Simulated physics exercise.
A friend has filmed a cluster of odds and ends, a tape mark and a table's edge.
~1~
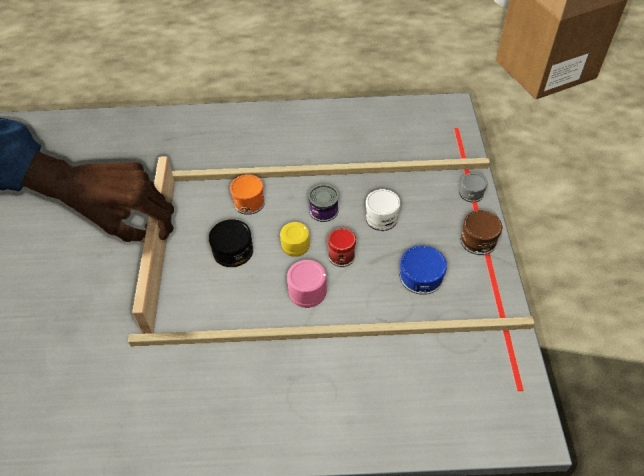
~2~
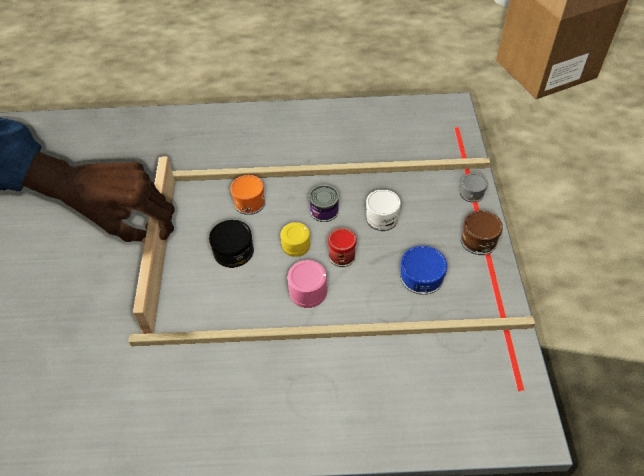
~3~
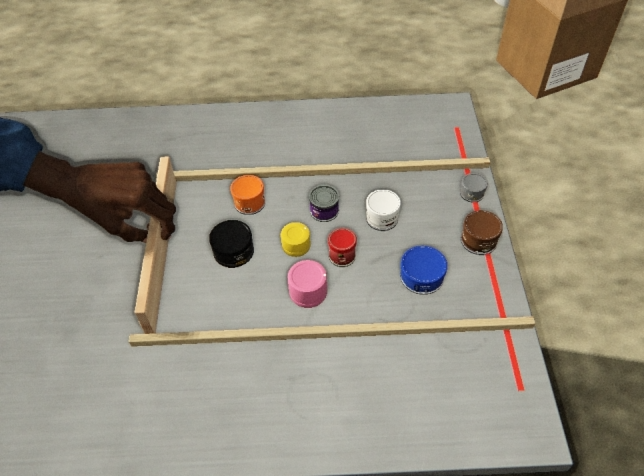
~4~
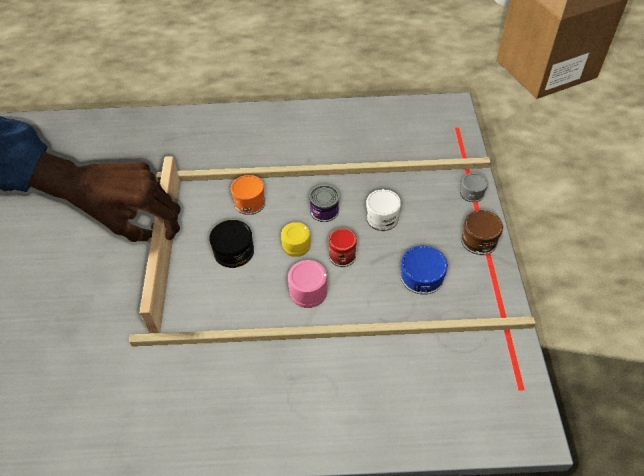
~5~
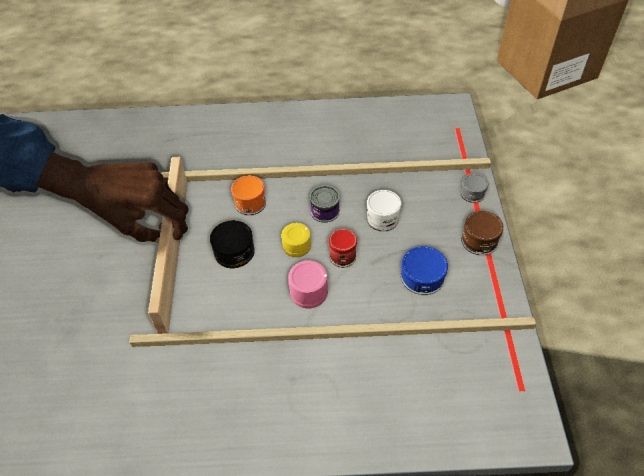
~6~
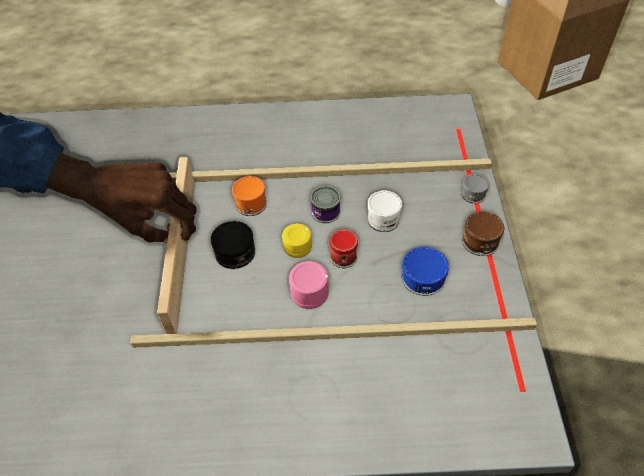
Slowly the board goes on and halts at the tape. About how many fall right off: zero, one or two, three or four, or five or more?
Here the number that fall off is five or more.
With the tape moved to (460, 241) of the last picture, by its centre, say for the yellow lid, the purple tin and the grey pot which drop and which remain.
The yellow lid holds on, the purple tin is kept, the grey pot is lost.
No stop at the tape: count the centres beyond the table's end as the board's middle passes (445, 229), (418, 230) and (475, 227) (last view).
It would be 1, 0 and 5.
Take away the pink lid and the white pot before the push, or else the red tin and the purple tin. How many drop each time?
Fallen: 3, and 4 in the other try.
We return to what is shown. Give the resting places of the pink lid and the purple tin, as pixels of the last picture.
Near (521, 286) and (495, 205).
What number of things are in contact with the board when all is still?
In contact: 5.
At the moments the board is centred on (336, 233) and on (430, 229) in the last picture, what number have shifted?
At the one place 7, at the other 10.
Soon after, none off yet; grey pot at rest near (475, 189); brown tin at rest near (483, 234); blue pot at rest near (425, 271).
Then, none off yet; grey pot at rest near (475, 189); brown tin at rest near (483, 234); blue pot moving near (434, 275).
Further on, none off yet; grey pot moved about its own width near (489, 186); brown tin moving near (493, 238); blue pot moved well along near (501, 287).
At rest, the number that fall off is five or more; fallen, yellow lid, white pot, blue pot, brown tin and grey pot.
